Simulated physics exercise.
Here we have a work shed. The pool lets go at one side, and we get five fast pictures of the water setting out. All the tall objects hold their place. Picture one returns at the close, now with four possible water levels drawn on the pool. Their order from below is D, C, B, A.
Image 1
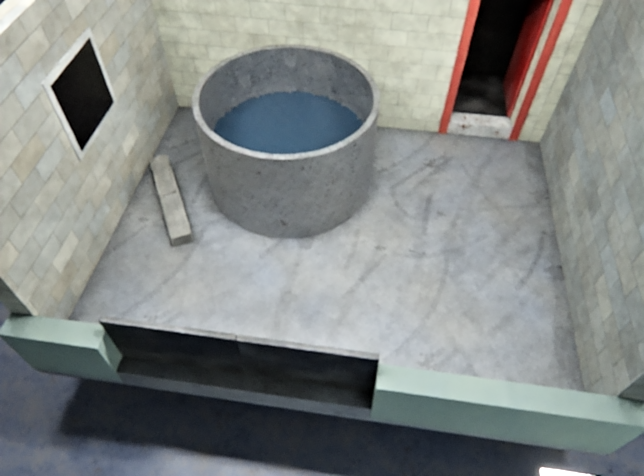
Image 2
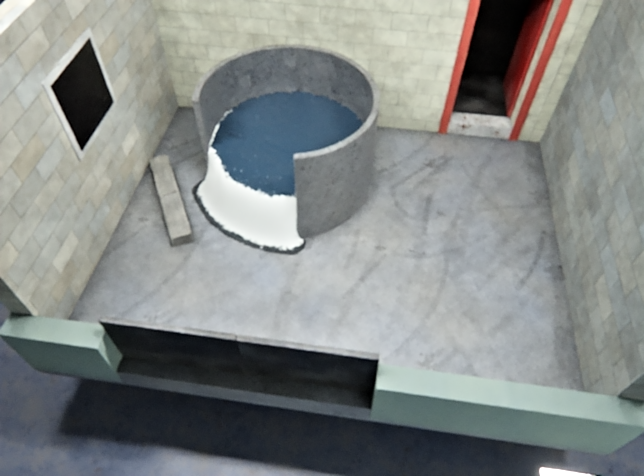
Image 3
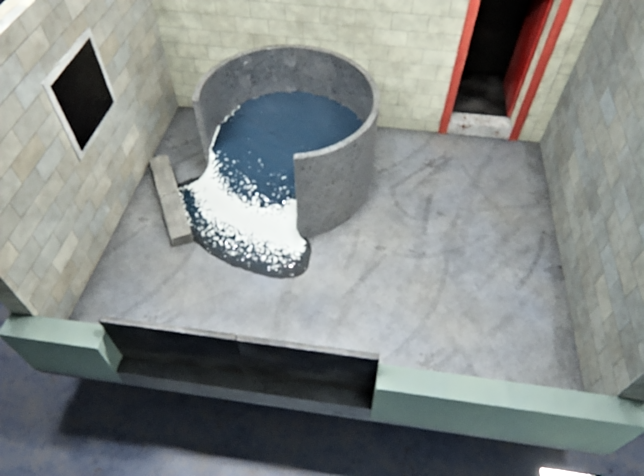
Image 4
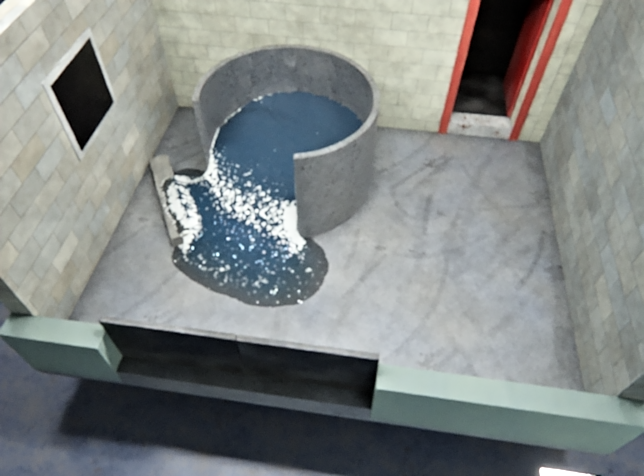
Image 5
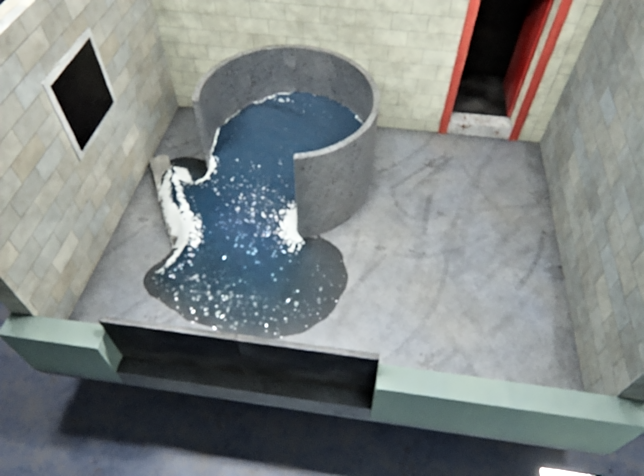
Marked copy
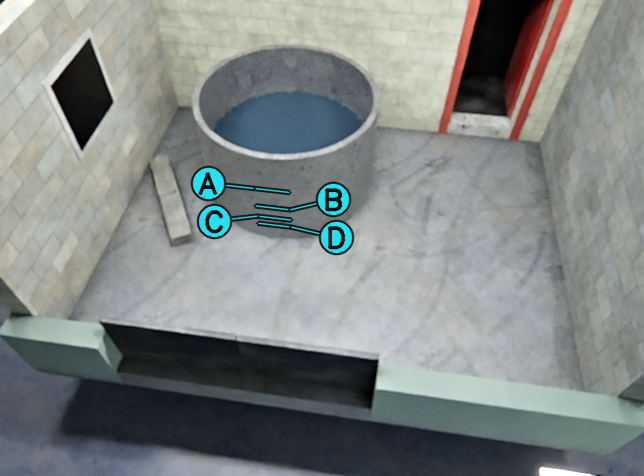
In a work shed, the front of a round grey pool opened up, and blue water poured out in white foam, washed against the block on the left, and spread across the floor.
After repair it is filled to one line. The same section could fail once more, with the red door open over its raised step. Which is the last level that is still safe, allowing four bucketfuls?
A is the one.
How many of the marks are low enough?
All of the four.
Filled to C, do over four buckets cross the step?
No, that is safe.
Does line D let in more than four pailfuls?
No, that is safe.
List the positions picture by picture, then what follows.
In the first frame, water in the pool at rest, its middle at (289, 140); foot of the red doorway at (477, 136); shut gate at (239, 342).
In the second frame, front seen at (298, 245), 2 % of the ground wet.
In the third frame, front seen at (298, 266), 6 % of the ground wet.
In the fourth frame, front seen at (303, 293), 11 % of the ground wet.
In the fifth frame, front seen at (332, 283), 17 % of the ground wet.
On the marked copy, A at (271, 190); B at (273, 207); C at (274, 218); D at (274, 225); from the bottom up D, C, B, A.
Choosing A, a splash gets over, under a bucket.
Choosing B, nothing gets over.
Choosing C, nothing gets over.
Choosing D, nothing gets over.
